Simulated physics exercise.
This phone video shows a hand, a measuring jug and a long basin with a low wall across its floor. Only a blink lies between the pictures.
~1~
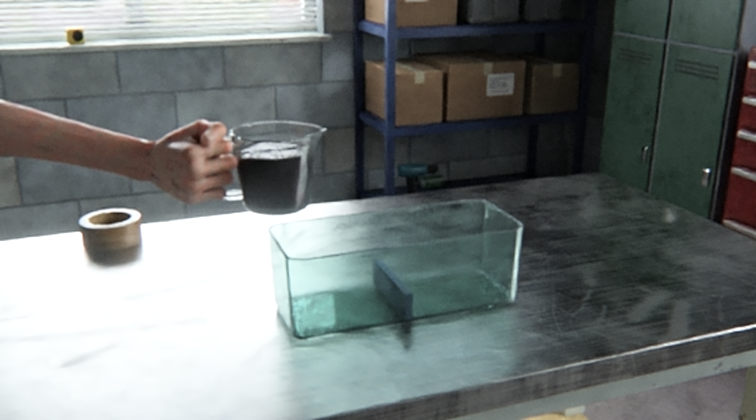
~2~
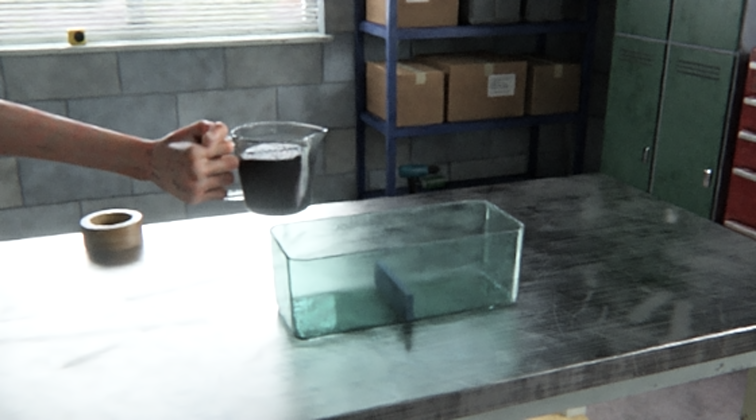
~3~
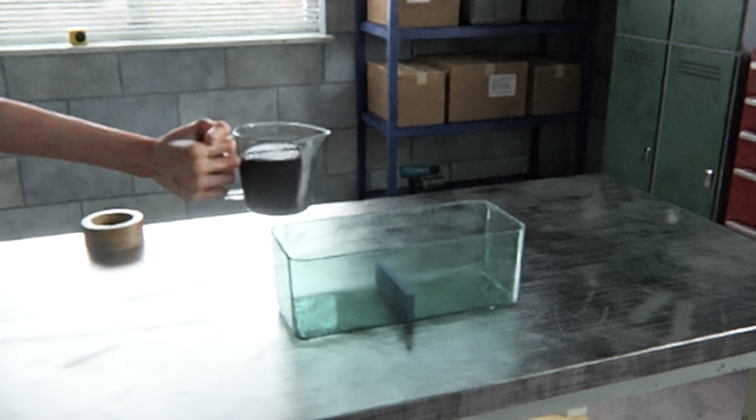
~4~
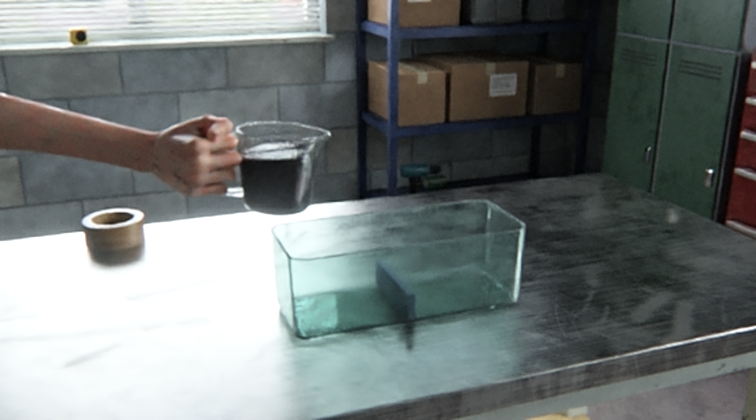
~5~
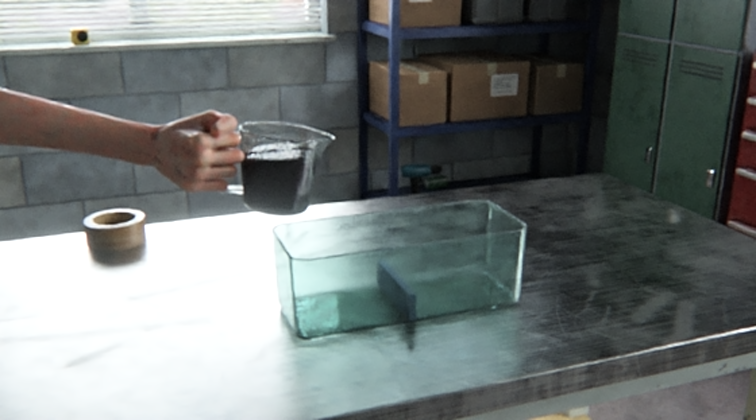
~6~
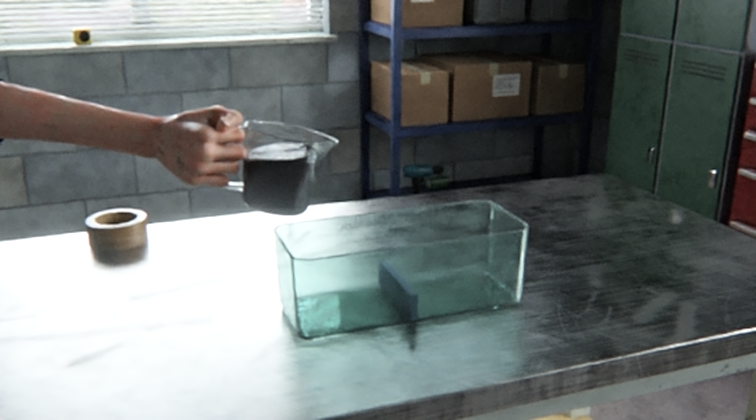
In a workshop with a grey block wall, blue shelving stacked with cardboard boxes and green lockers, the view looks slightly down on a scuffed metal table. A hand reaching in from the left holds a clear jug of dark liquid above a greenish glass basin with a low dark wall inside, a brown ring-shaped roll sitting to the left. The hand gradually tilts the jug rightward while the camera drifts very slightly.
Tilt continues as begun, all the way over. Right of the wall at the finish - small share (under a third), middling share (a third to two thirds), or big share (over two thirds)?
Small.
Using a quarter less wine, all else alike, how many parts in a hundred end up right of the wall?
Estimated share: Around 5 %.
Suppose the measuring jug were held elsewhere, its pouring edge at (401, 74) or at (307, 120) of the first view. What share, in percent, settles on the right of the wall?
90 and 5 per cent.
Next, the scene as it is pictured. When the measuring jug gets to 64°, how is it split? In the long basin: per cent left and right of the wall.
Left 10, right 0.
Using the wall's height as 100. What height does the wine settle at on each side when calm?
The left reaches some 50 %, the right about 0 %.
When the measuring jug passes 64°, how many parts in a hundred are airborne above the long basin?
Close to 15 per cent.
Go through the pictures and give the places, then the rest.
In the first frame, it leans 0°; its right rim is at (326, 128); the wine meets the walls at (237, 154) and (310, 148); the long basin's rim runs from (277, 244) to (503, 214); the wall's top is at (392, 276).
In the second frame, it leans 1°; its right rim is at (327, 130); the wine meets the walls at (239, 156) and (311, 149).
In the third frame, it leans 2°; its right rim is at (329, 131); the wine meets the walls at (239, 156) and (312, 149).
In the fourth frame, it leans 5°; its right rim is at (332, 133); the wine meets the walls at (241, 155) and (314, 149).
In the fifth frame, it leans 8°; its right rim is at (334, 136); the wine meets the walls at (243, 155) and (317, 149).
In the sixth frame, it leans 13°; its right rim is at (338, 140); the wine meets the walls at (246, 156) and (321, 149).
A moment on, the measuring jug is tipped part way and 78 per cent is still to pour, 8 is left of the wall and 0 right of it.
Next, the measuring jug is tipped right over and 14 per cent is still to pour, 76 is left of the wall and 1 right of it.
Then the measuring jug is tipped right over and 0 per cent is still to pour, 94 is left of the wall and 5 right of it.
Later the measuring jug is tipped right over and 0 per cent is still to pour, 94 is left of the wall and 5 right of it.
Finally, 94 per cent lies left of the wall, 5 right of it and 1 outside.
